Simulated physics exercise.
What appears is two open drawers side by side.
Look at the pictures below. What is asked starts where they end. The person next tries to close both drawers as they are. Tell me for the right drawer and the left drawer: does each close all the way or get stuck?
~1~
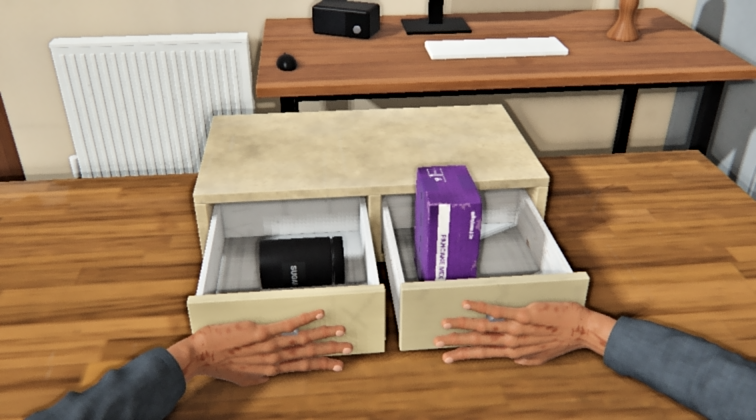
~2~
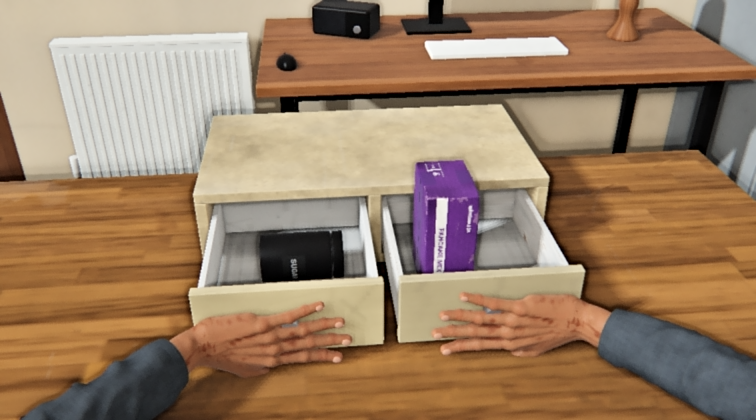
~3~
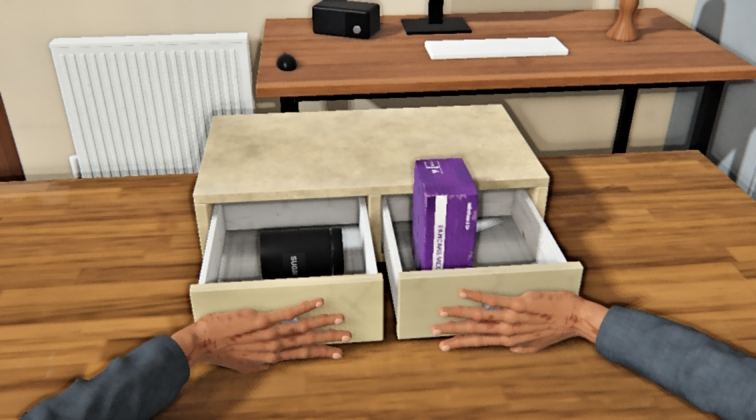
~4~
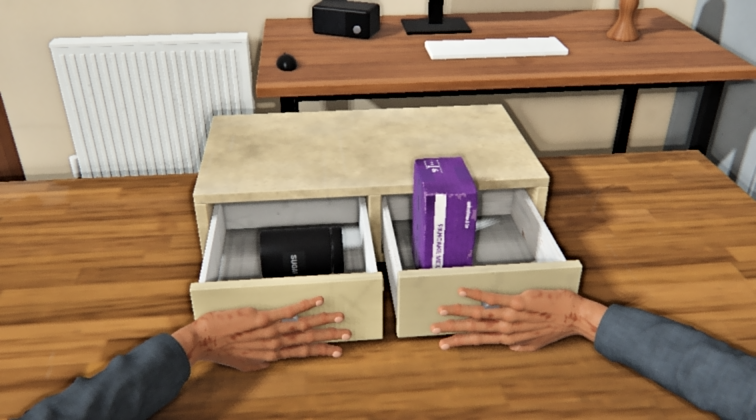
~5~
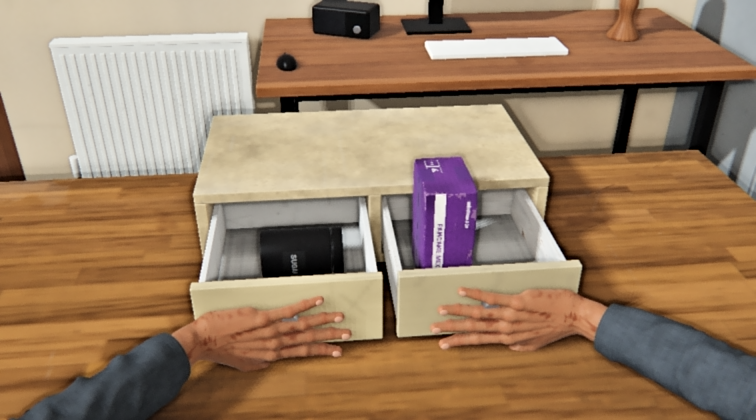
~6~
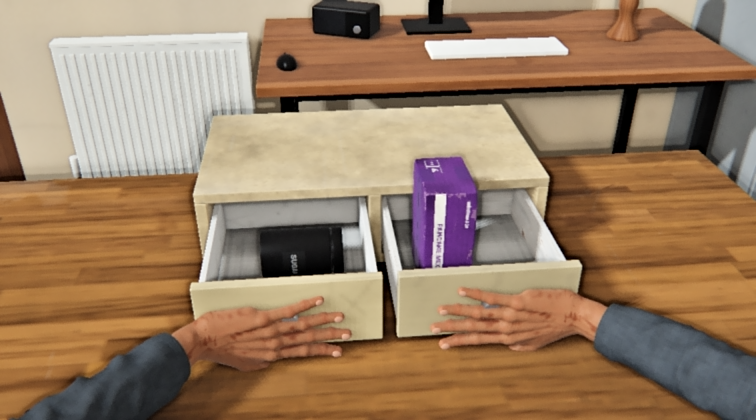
In the end the right drawer ends up sticking out, the left drawer ends up fully in.
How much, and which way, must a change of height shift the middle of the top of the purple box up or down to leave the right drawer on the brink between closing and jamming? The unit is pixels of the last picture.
Shift: 44 px, direction down.
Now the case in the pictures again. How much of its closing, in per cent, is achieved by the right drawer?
It gets roughly 40 percent of the way before stopping.
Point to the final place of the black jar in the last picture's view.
When everything stops, it's near (302, 184).
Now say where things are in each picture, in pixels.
The first frame shows right drawer (471, 256) wide open; left drawer (291, 266) wide open; black jar (302, 262).
The second frame shows left drawer (291, 260) wide open; purple box (444, 229).
The third frame shows right drawer (468, 247) wide open; chest (367, 180).
The fourth frame shows left drawer (291, 256) wide open; black jar (302, 252).
The fifth frame shows right drawer (467, 245) wide open; purple box (442, 225).
The sixth frame shows right drawer (467, 245) wide open; left drawer (291, 255) wide open; chest (367, 180).
Then, 0.42 s past the last view, right drawer about half in; left drawer starting in.
Finally, the right drawer stays ajar; the left drawer shuts flush.
